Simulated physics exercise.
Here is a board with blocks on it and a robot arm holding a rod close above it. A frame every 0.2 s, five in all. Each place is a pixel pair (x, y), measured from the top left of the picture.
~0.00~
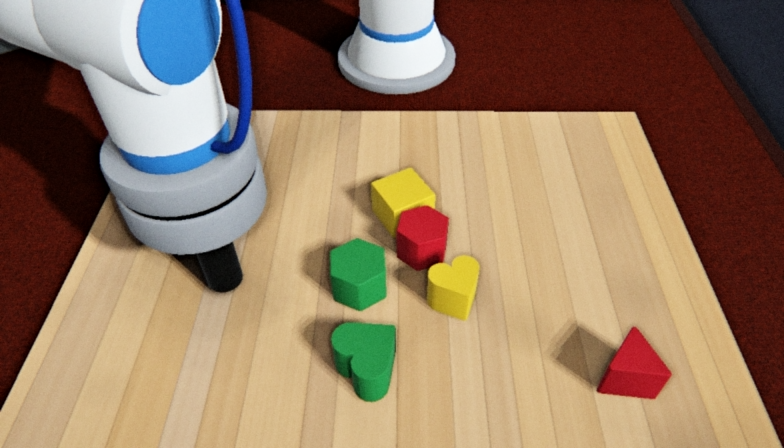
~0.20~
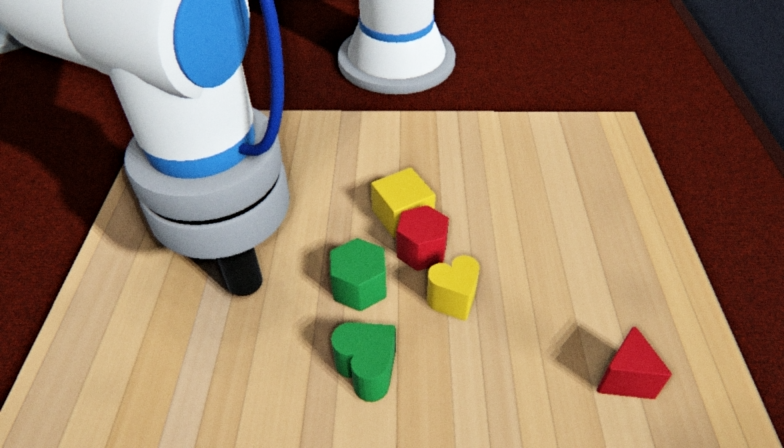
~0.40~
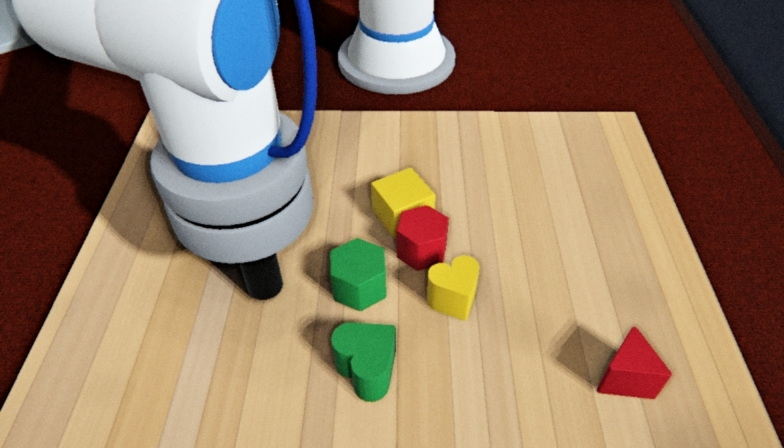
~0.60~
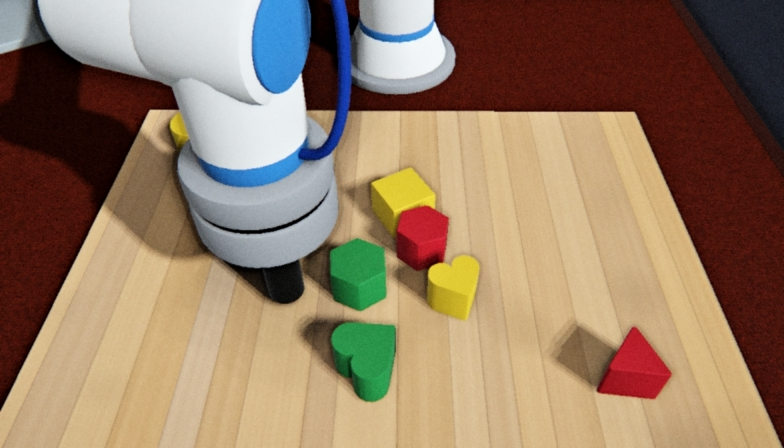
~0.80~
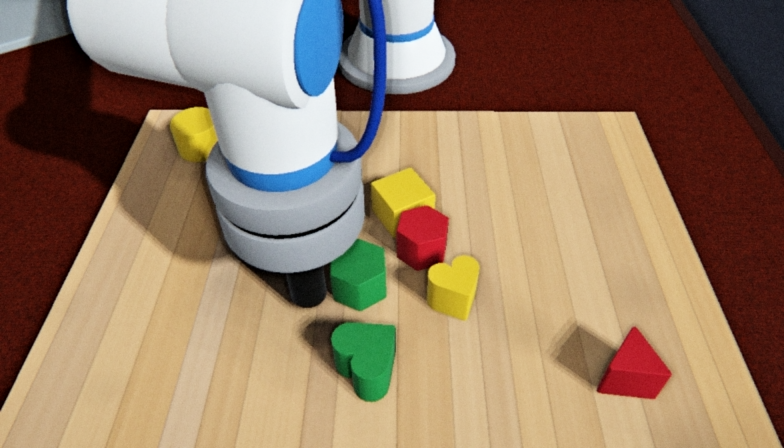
White robot arm moving its black rod rightward over a wooden board, beside green, red and yellow blocks that stay still.
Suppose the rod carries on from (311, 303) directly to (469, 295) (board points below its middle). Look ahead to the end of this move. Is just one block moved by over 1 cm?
No, that is not how it ends up.
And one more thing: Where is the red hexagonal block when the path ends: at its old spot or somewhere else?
By the time the path is finished, it has moved at least a centimetre.
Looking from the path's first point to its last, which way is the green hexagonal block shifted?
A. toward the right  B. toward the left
B.
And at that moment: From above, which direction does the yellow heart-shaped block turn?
It spins with the clock.
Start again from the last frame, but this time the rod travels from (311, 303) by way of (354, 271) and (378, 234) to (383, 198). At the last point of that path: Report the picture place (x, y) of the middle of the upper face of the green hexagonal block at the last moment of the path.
The top centre is at (403, 251).
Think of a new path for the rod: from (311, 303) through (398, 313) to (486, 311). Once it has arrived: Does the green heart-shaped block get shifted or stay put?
The answer is that it remains undisturbed.
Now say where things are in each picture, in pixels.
The first picture shows tip of the rod (226, 279), middles of tops, green hexagonal block (358, 260), green heart-shaped block (366, 345), red hexagonal block (423, 224), yellow heart-shaped block (456, 274).
The second picture shows rod (245, 283), nothing pushed.
The third picture shows rod (266, 286), nothing pushed.
The fourth picture shows rod (287, 290), nothing pushed.
The fifth picture shows rod (309, 294), green hexagonal block (358, 260), green heart-shaped block (366, 345), red hexagonal block (423, 224), yellow heart-shaped block (456, 274).
The first path, step by step. One third of the way, rod (364, 291); green hexagonal block (395, 247), turned 40° anticlockwise; red hexagonal block (430, 219).
Two thirds of the way, rod (418, 288); green hexagonal block (438, 239), turned 65° anticlockwise; red hexagonal block (452, 204), turned 20° anticlockwise; yellow heart-shaped block (465, 274).
At the end, rod (471, 287); green hexagonal block (460, 234), turned 80° anticlockwise; green heart-shaped block unmoved; red hexagonal block (457, 198), turned 35° anticlockwise; yellow heart-shaped block (520, 279), turned 20° clockwise.
